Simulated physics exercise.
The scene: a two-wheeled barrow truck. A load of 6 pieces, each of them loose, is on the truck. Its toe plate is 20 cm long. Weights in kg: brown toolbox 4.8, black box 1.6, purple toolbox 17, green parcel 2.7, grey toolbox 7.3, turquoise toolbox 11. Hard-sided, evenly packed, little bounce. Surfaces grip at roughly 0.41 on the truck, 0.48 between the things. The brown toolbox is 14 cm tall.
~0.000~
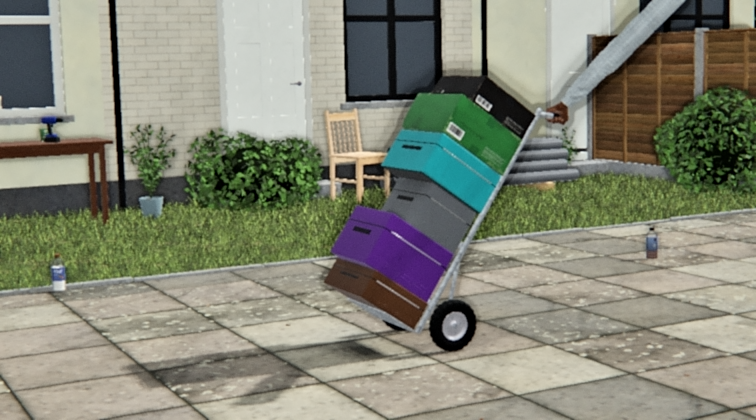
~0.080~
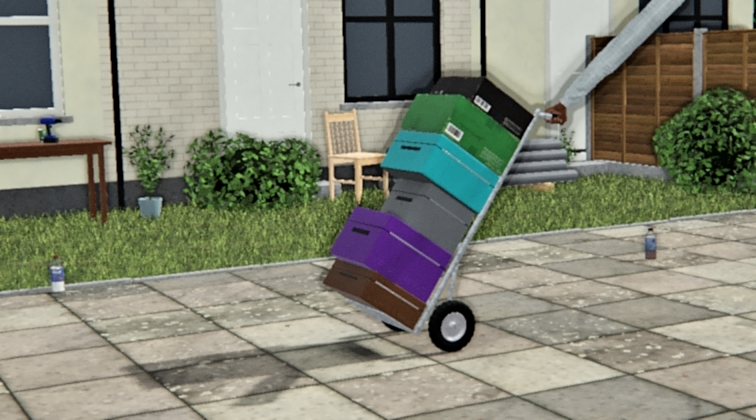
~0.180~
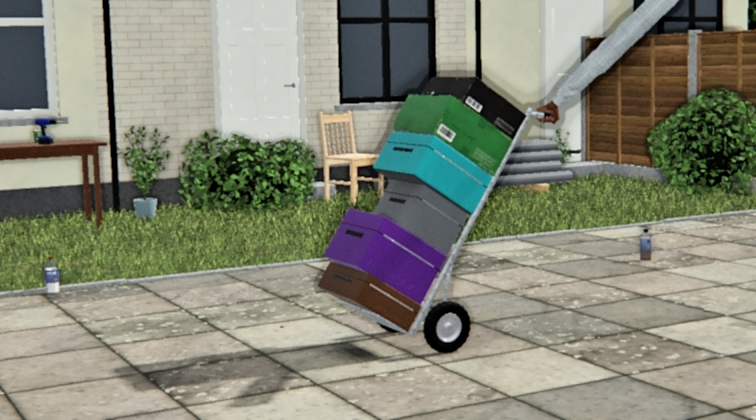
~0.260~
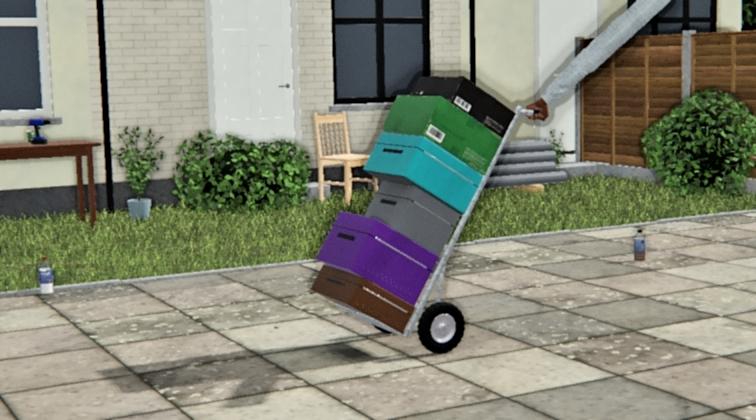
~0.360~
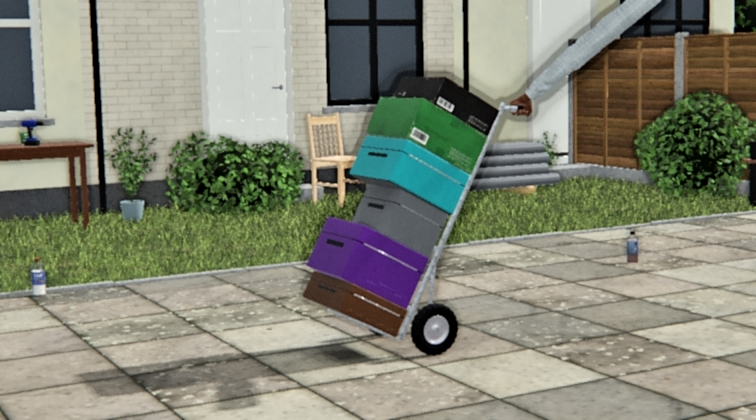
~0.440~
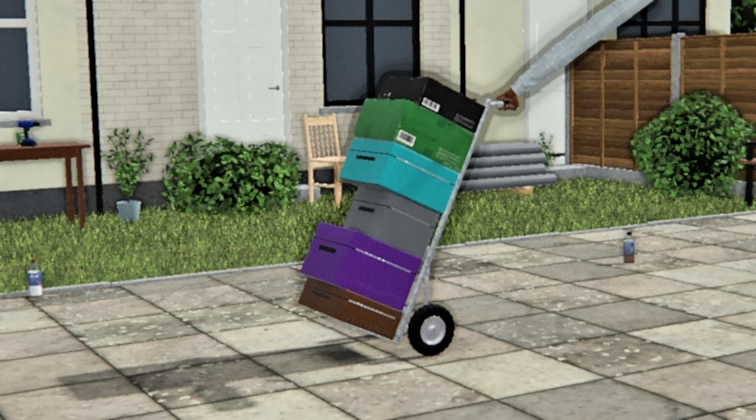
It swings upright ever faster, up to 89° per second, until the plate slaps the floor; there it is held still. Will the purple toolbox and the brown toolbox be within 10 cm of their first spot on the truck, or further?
The purple toolbox keeps its place, the brown toolbox keeps its place.
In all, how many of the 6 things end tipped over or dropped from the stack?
4 of them.
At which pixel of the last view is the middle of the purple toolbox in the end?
At about (344, 295).
By 1.04 s, truck upright; purple toolbox rocked 12° off its seat near (330, 295); brown toolbox rocked 12° off its seat near (344, 333); black box rocked 17° off its seat.
By 1.44 s, truck upright; black box, green parcel and turquoise toolbox now dropped from the stack; grey toolbox on its side.
When it is over (2.3 s), dropped from the stack, black box, green parcel and turquoise toolbox; lying over on the truck, grey toolbox; the other 2 within 10 cm of the start. In the last view, purple toolbox near (344, 295), brown toolbox near (349, 337).
